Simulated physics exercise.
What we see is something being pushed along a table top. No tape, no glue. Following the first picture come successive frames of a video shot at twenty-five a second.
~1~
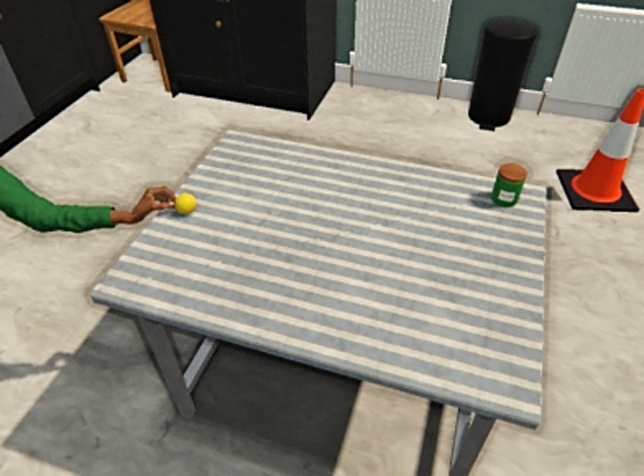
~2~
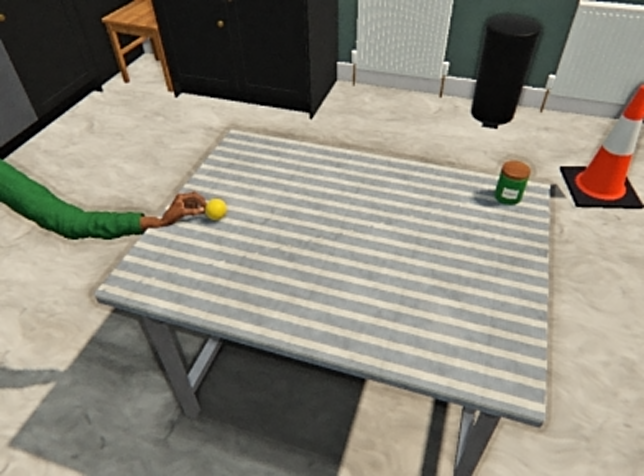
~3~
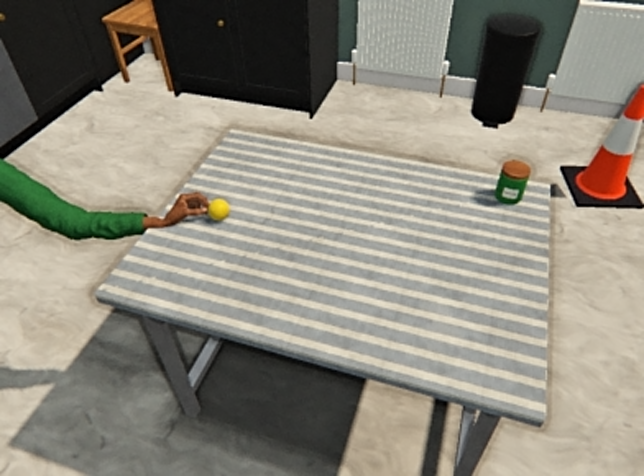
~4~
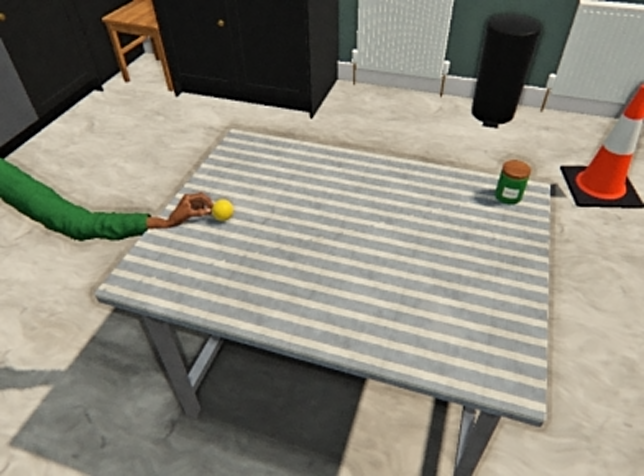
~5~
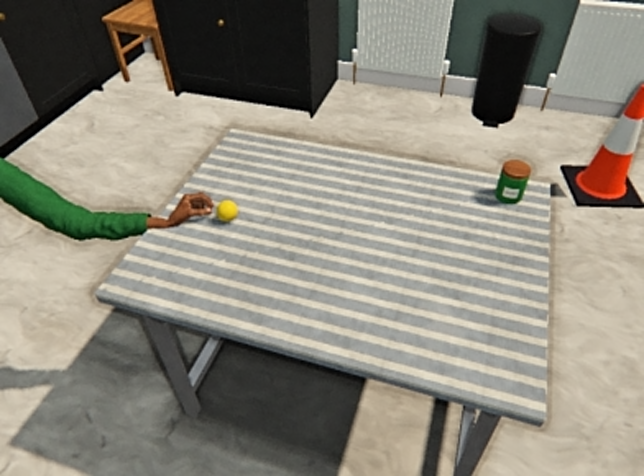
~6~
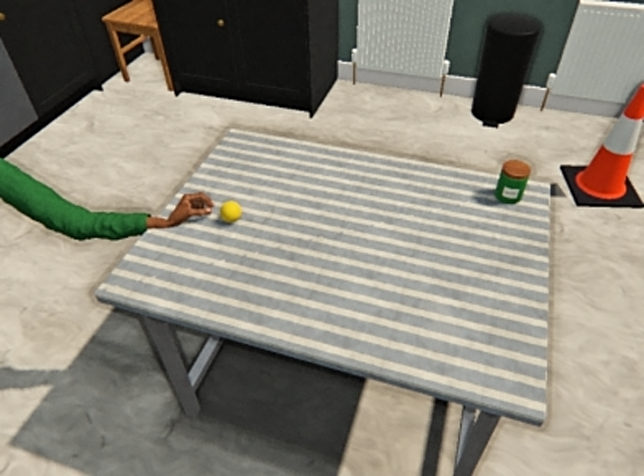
Hand in a green sleeve pushing a yellow lemon rightward along a striped table top, the lemon then moving slightly ahead of the fingers.
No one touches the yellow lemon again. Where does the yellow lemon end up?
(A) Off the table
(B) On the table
Option B: On the table.
Then, 0.10 s later than the last frame, yellow lemon moved about its own width near (240, 214).
Then, 0.30 s later than the last frame, yellow lemon moved well along near (254, 217).
Then, 0.50 s later than the last frame, yellow lemon moved well along near (264, 219).
When it is over, moved from the start, yellow lemon. End places, in pixels of the last picture, yellow lemon near (268, 220).
